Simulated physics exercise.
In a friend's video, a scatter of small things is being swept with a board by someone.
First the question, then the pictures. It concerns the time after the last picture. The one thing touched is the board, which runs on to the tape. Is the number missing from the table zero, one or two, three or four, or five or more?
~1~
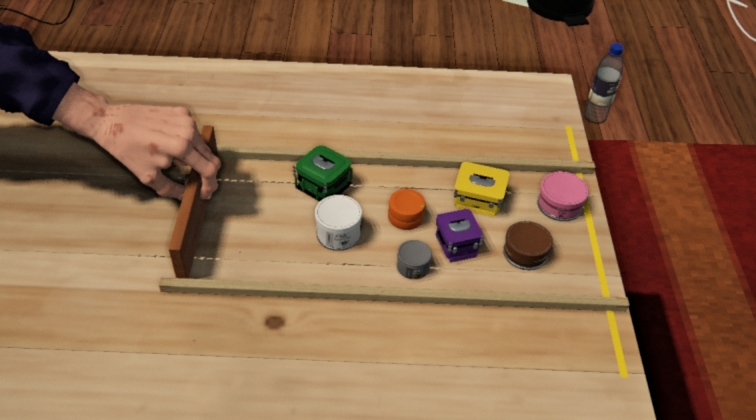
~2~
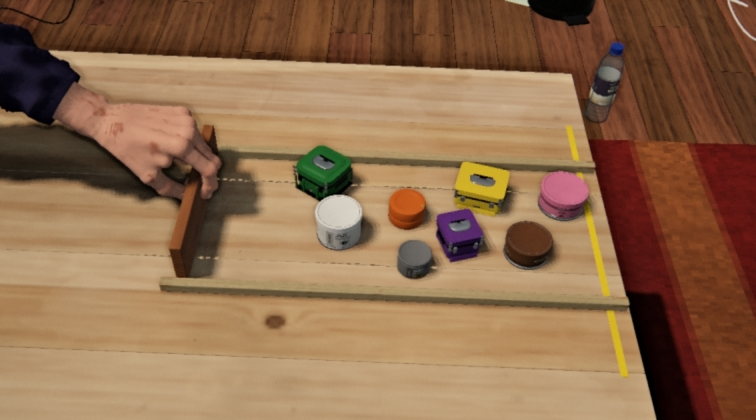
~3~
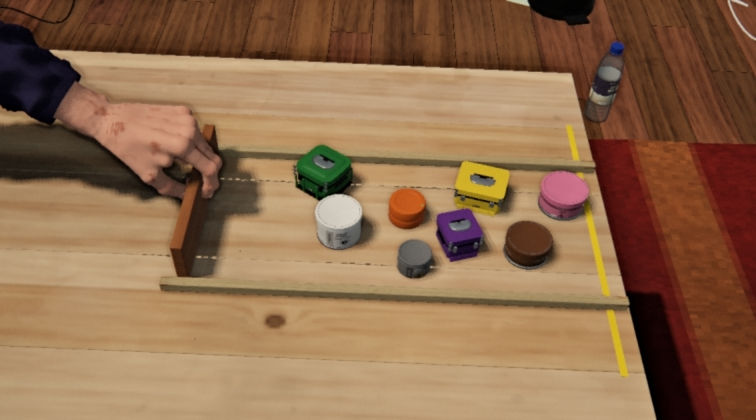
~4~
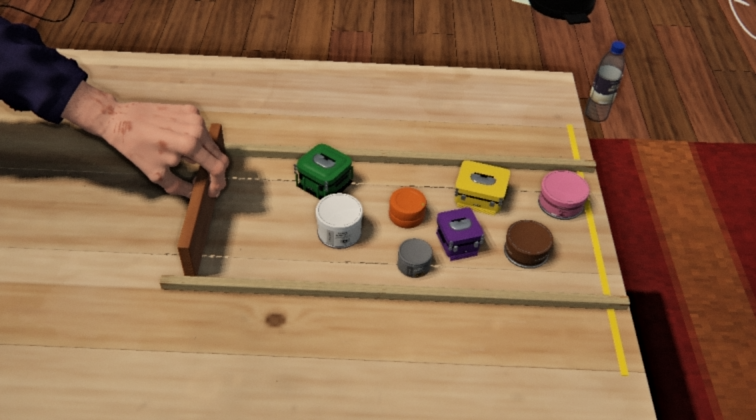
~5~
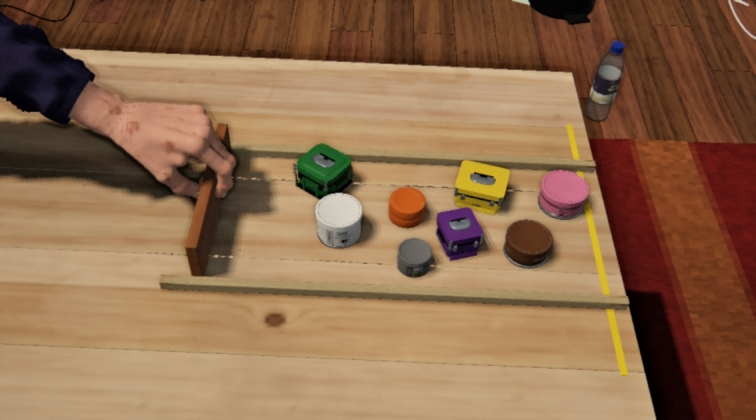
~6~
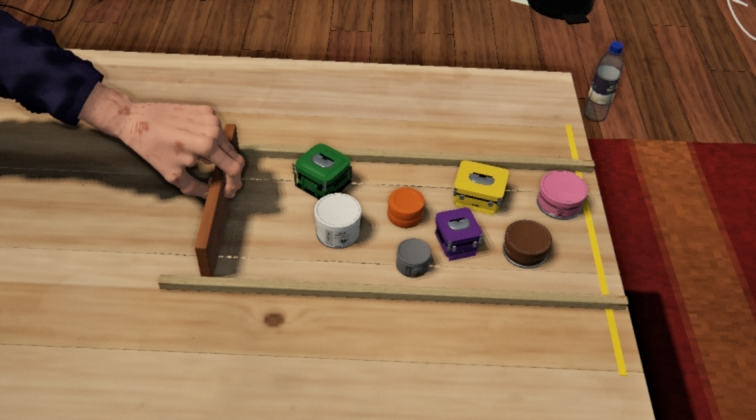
Looks like at least five go over the edge.
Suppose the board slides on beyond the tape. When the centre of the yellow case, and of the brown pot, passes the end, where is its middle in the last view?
The yellow case puts it at (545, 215), the brown pot at (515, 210).
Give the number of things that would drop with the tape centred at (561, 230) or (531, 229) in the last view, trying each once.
The floor gets 4 the first time and 2 the second.
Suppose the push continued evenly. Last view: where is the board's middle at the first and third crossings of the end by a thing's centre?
Earlier crossing: About (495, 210); later crossing: About (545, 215).
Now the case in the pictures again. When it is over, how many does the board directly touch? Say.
Result: 2 in all.
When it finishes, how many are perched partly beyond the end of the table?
Count: 2.
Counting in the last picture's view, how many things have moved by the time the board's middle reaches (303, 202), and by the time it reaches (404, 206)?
At the first spot 1, then 5.
Soon after, none off yet; pink pot at rest near (562, 195); brown pot at rest near (527, 244); yellow case at rest near (480, 188).
After that, none off yet; pink pot at rest near (562, 195); brown pot displaced a little near (544, 247); yellow case displaced a little near (506, 190).
And then, one off so far; pink pot on its way down near (620, 297); brown pot tilting well over near (641, 275); yellow case displaced well along near (599, 199).
In the end, the number that fall off is five or more; gone, green case, white pot, purple case, yellow case, brown pot and pink pot.
